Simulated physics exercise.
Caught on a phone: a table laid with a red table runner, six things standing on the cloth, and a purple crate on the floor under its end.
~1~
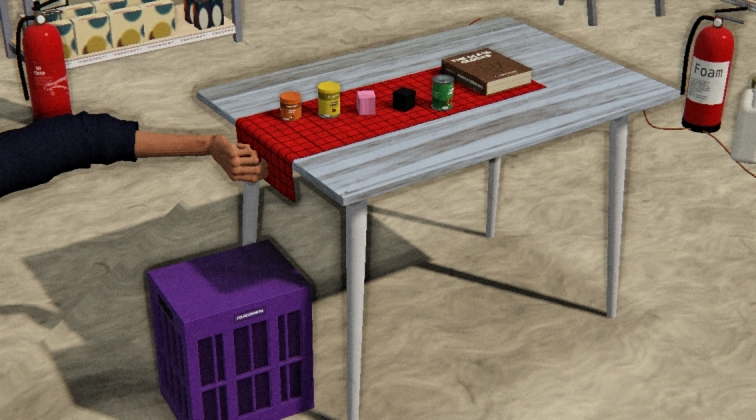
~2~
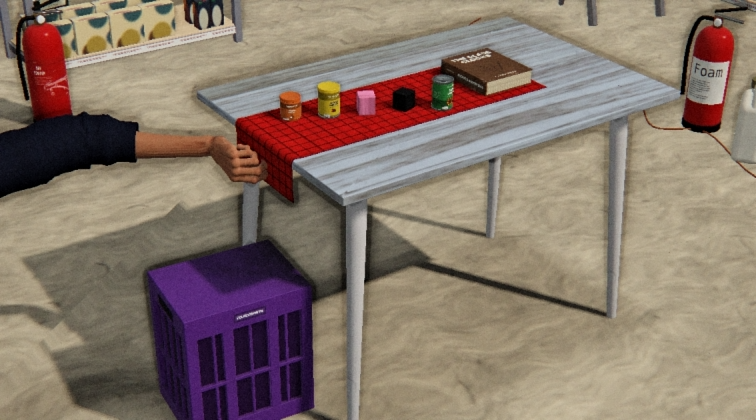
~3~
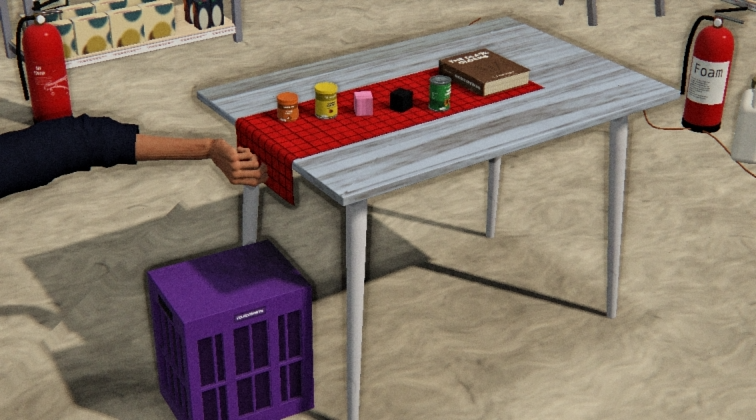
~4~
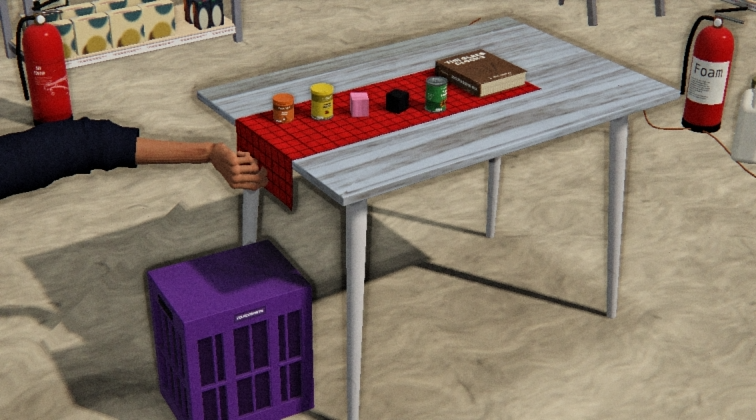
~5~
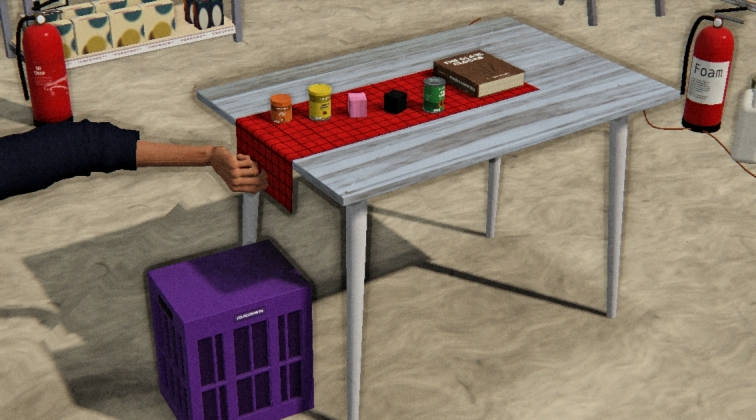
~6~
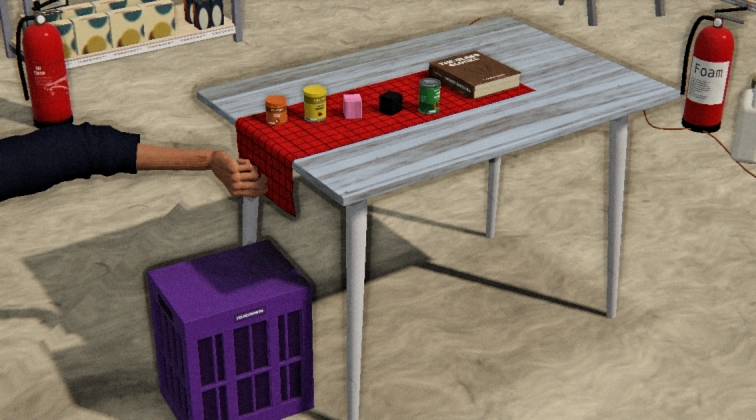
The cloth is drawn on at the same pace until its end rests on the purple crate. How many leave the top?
The count of fallen things is two.
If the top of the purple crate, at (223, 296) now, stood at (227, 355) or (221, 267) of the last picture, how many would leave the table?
Over the edge go 4 and 1.
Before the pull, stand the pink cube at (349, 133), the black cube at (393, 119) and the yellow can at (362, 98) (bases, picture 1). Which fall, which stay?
The pink cube goes over; the black cube remains up; the yellow can does not fall.
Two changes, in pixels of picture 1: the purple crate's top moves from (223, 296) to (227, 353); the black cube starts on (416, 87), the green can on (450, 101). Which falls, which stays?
The black cube holds on; the green can holds on.
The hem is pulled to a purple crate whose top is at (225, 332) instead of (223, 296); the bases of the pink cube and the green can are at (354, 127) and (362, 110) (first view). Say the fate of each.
The pink cube is carried off, the green can goes over.
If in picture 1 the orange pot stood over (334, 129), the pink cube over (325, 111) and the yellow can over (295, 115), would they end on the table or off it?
The orange pot is carried off; the pink cube goes over; the yellow can is carried off.
Early on, hem near (265, 231); orange pot gone.
Midway, hem on the crate; orange pot and yellow can gone.
Finally, hem on the crate; orange pot and yellow can gone. It carries off two.
